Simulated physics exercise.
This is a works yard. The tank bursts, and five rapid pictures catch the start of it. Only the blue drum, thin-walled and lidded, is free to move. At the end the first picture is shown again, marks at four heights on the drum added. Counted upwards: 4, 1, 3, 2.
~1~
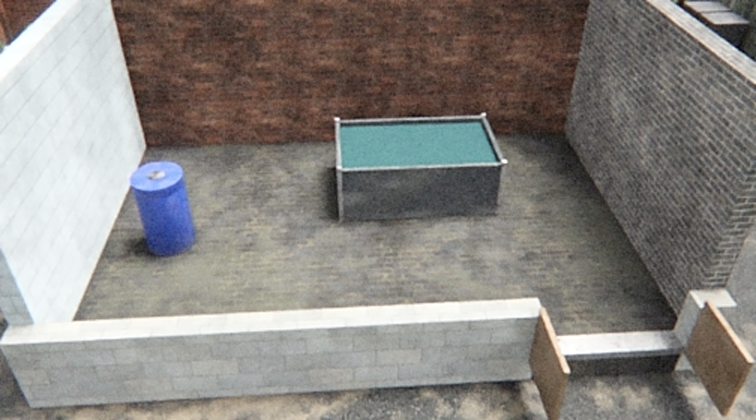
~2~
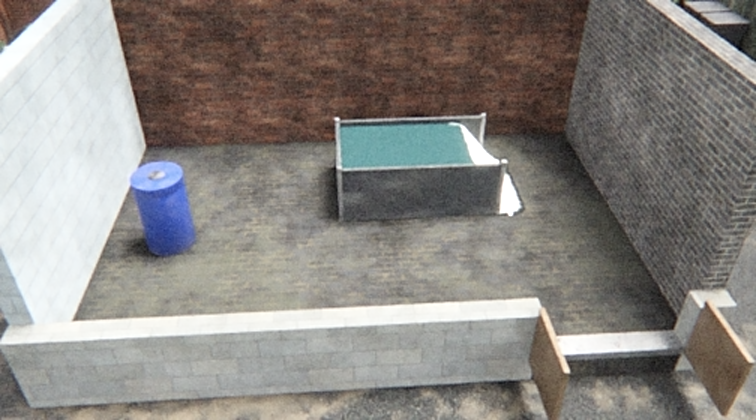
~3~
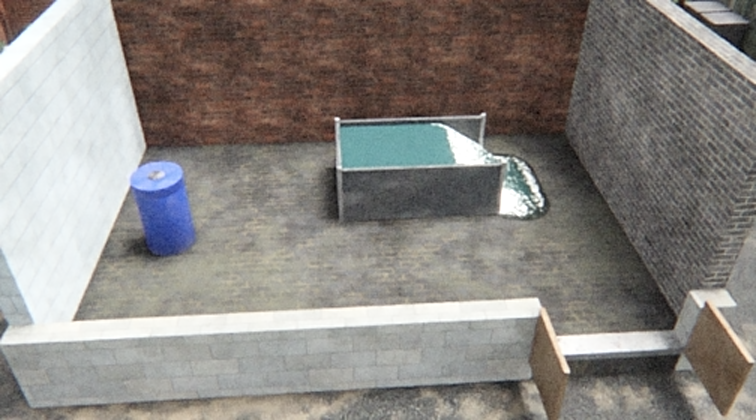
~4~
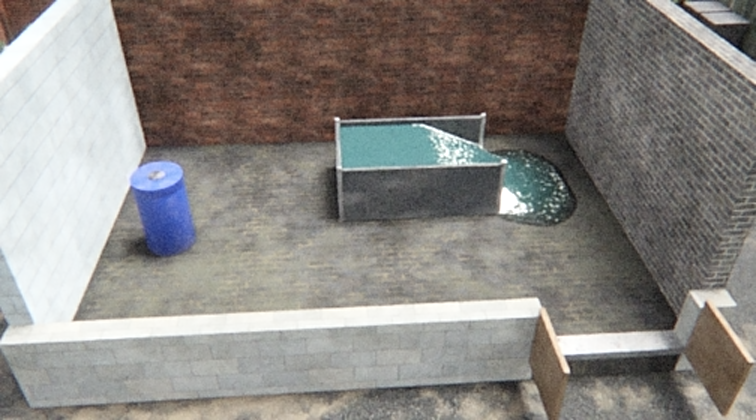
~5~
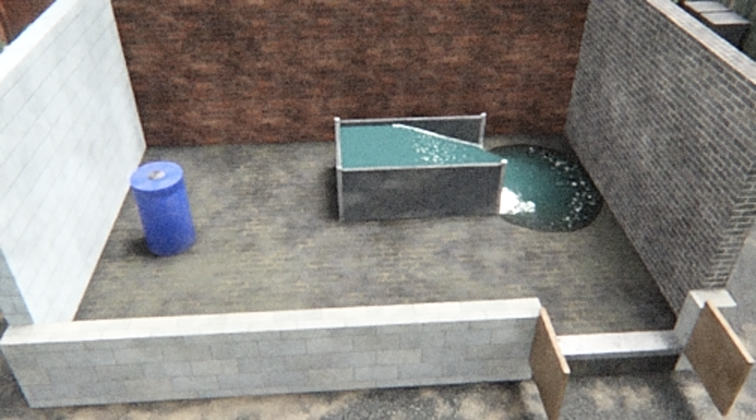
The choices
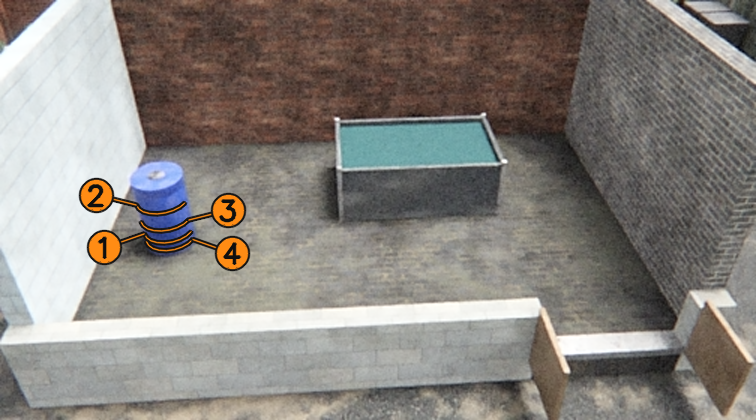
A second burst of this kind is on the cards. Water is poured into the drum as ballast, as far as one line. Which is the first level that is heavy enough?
Take 4.
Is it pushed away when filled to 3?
No.
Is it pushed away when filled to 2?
No, not at all.
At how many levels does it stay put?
All of the four.
On the marked copy, 1 at (164, 242); 2 at (157, 213); 3 at (161, 231); 4 at (166, 250); from the bottom up 4, 1, 3, 2.
Choosing 1, it does not move.
Choosing 2, it does not move.
Choosing 3, it does not move.
Choosing 4, it does not move.
